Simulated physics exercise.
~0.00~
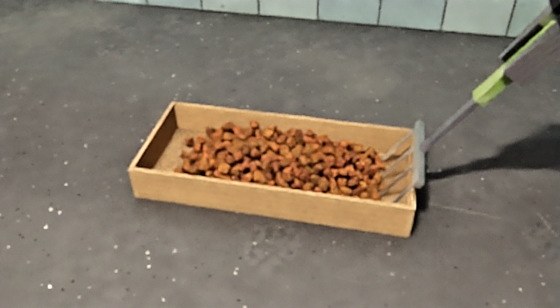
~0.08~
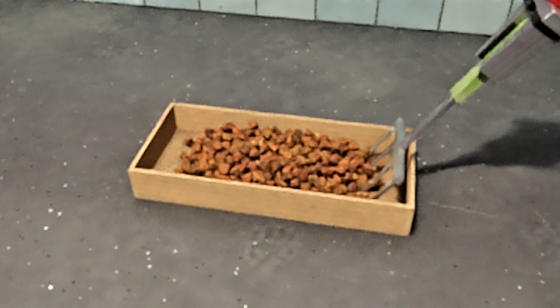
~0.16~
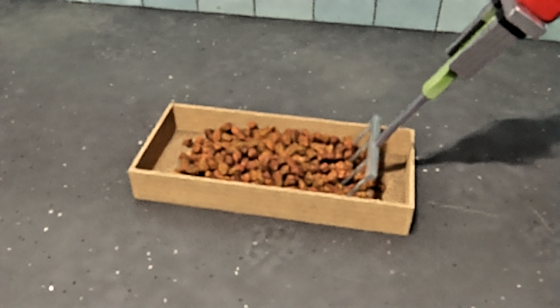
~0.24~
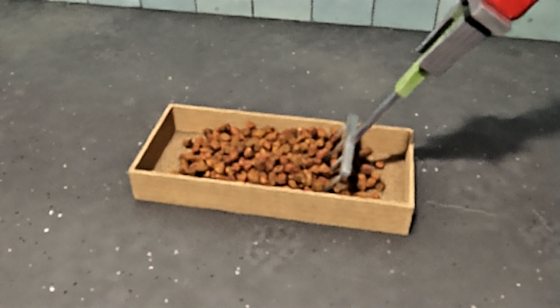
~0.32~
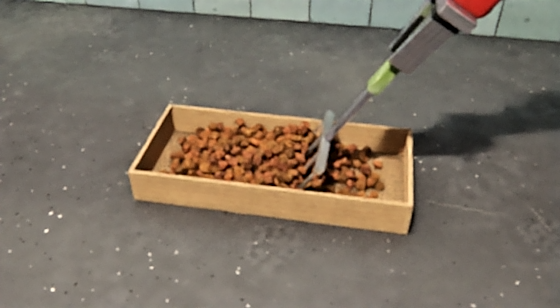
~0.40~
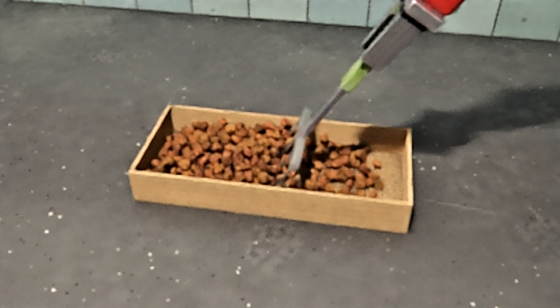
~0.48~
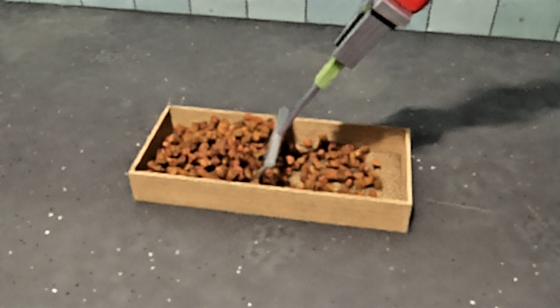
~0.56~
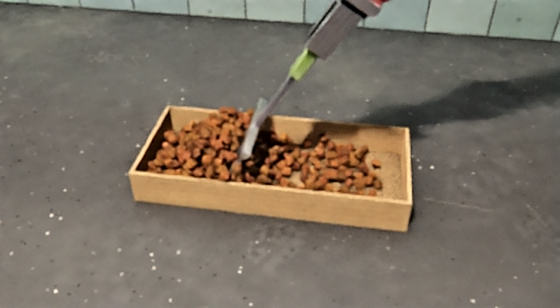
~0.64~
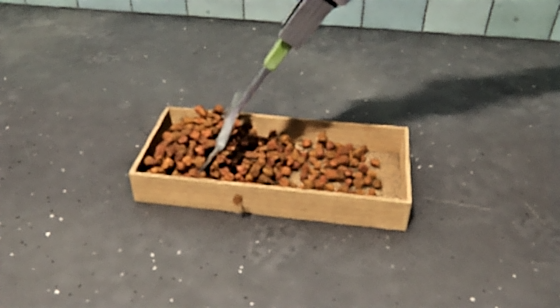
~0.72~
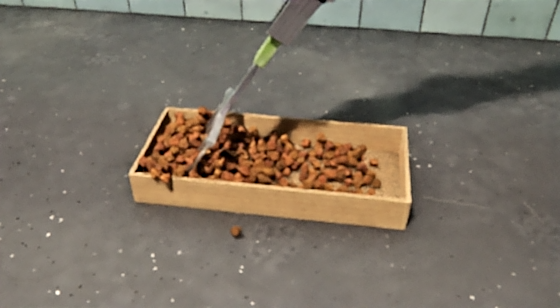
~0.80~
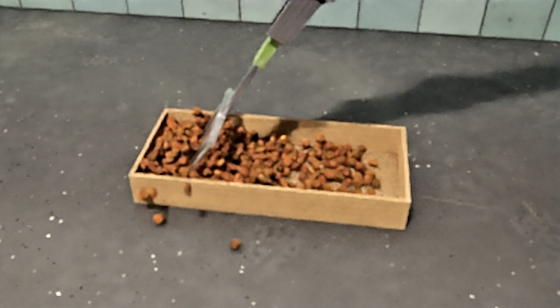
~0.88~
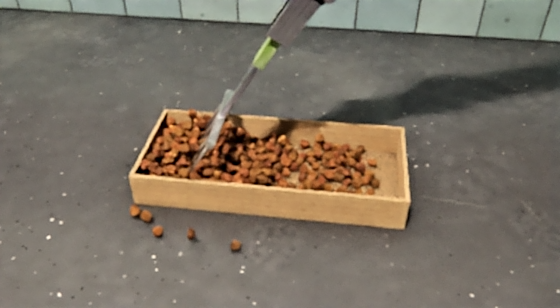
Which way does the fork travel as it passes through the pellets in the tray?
The fork travels to the left, going from the right end of the tray toward the left end.
